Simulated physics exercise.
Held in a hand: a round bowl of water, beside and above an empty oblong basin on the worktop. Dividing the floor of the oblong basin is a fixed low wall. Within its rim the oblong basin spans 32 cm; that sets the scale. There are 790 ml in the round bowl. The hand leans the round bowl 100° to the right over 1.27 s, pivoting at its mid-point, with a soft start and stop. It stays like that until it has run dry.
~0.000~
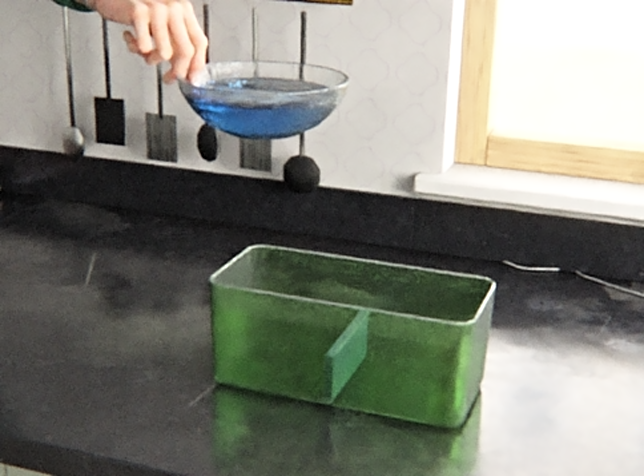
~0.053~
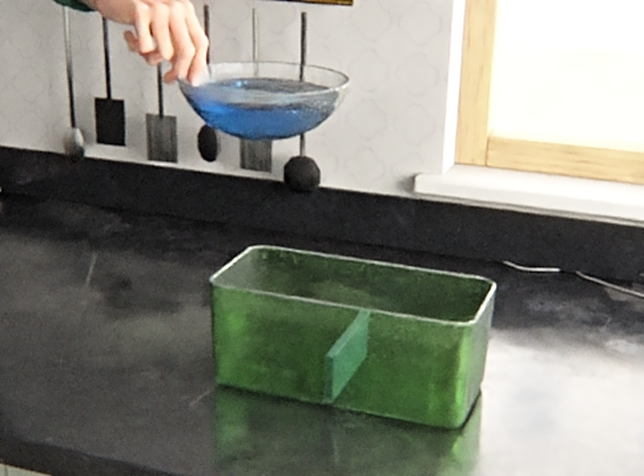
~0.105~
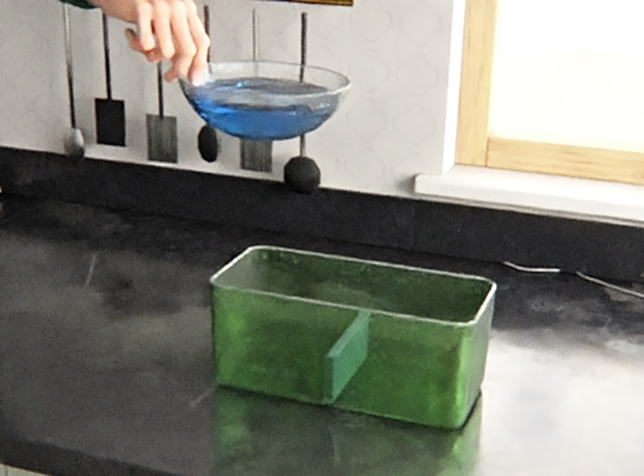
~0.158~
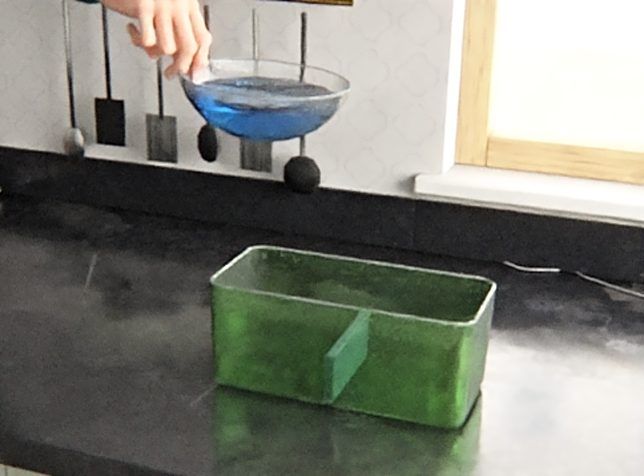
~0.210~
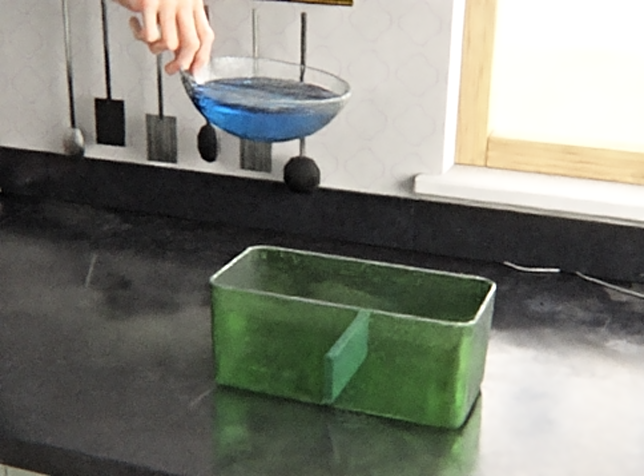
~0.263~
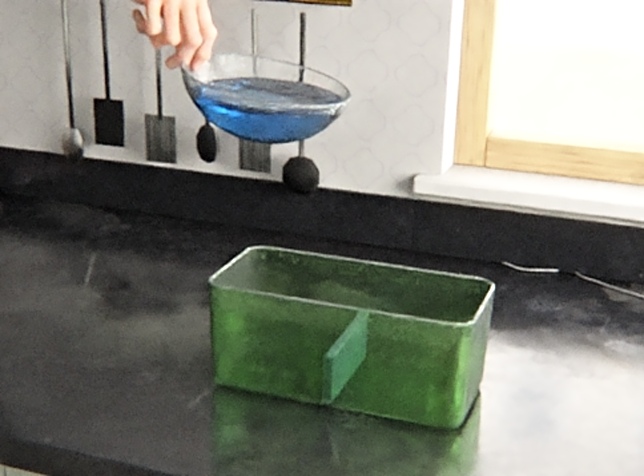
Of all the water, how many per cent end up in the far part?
Roughly 86 per cent.
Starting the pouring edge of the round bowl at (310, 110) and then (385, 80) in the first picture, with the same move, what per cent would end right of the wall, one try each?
Respectively 65 and 90 %.
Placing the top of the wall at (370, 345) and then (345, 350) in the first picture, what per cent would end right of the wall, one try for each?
Result: 70 per cent, then 80 per cent.
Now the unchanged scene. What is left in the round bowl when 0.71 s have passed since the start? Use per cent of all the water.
32 %.
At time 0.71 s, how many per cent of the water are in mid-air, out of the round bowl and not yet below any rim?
Estimate: Some 48 % of the total.
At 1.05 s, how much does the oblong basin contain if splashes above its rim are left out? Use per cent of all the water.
Around 94 parts in a hundred.
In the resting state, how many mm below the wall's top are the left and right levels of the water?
Noted: Left near 54 mm, right near 28 mm.
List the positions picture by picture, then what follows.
It leans 0°; its right rim is at (344, 86); the water meets the walls at (196, 84) and (338, 98); the oblong basin's rim runs from (230, 264) to (485, 303); the wall's top is at (348, 334), in the first frame.
It leans 0°; its right rim is at (345, 87); the water meets the walls at (197, 85) and (338, 99), in the second frame.
It leans 2°; its right rim is at (345, 90); the water meets the walls at (197, 84) and (339, 101), in the third frame.
It leans 4°; its right rim is at (346, 93); the water meets the walls at (198, 82) and (340, 102), in the fourth frame.
It leans 7°; its right rim is at (346, 97); the water meets the walls at (200, 82) and (341, 104), in the fifth frame.
It leans 10°; its right rim is at (346, 103); the water meets the walls at (202, 83) and (343, 105), in the sixth frame.
By 0.71 s the tilt is 60° and 32 per cent is still to pour, 0 is left of the wall and 21 right of it.
By 1.05 s the tilt is 93° and 0 per cent is still to pour, 9 is left of the wall and 85 right of it.
By 1.39 s the tilt is 100° and 0 per cent is still to pour, 13 is left of the wall and 86 right of it.
By 1.77 s the tilt is 100° and 0 per cent is still to pour, 13 is left of the wall and 86 right of it.
At rest 13 per cent lies left of the wall, 86 right of it and 2 outside.
